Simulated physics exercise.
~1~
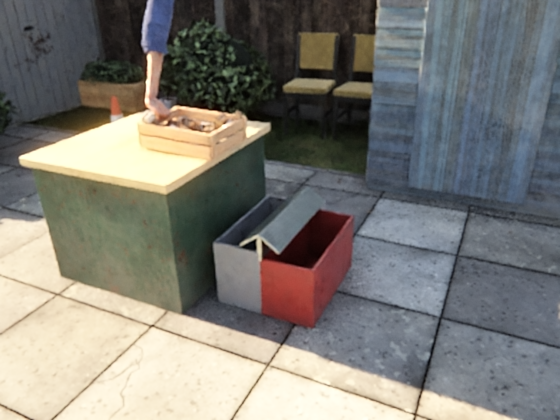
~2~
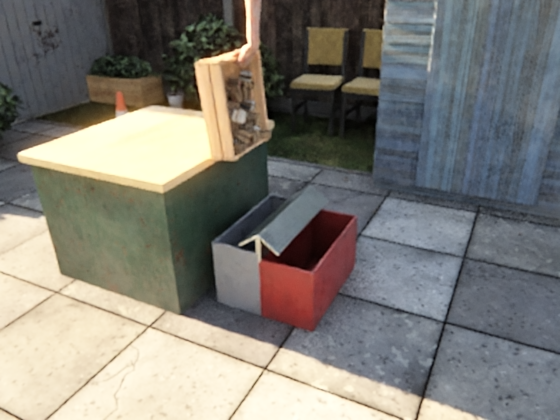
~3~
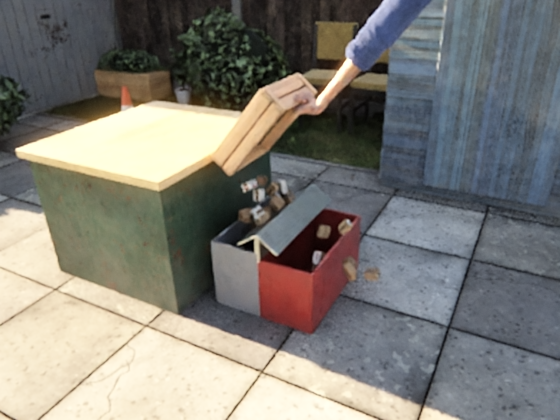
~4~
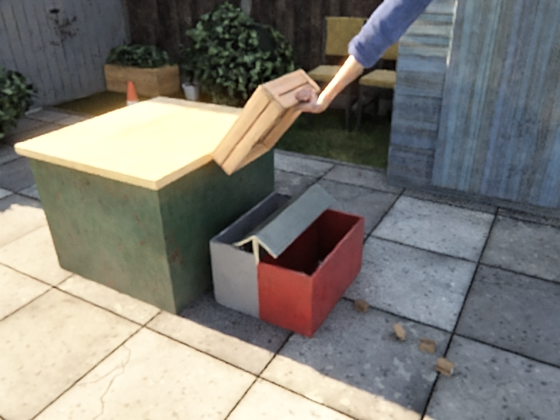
In this clip, a hand lifts and tips a wooden box of small parcels off the end of a green bench, spilling them over a ridge into a grey box and a red bin, and a few end up on the paving beyond the bin.
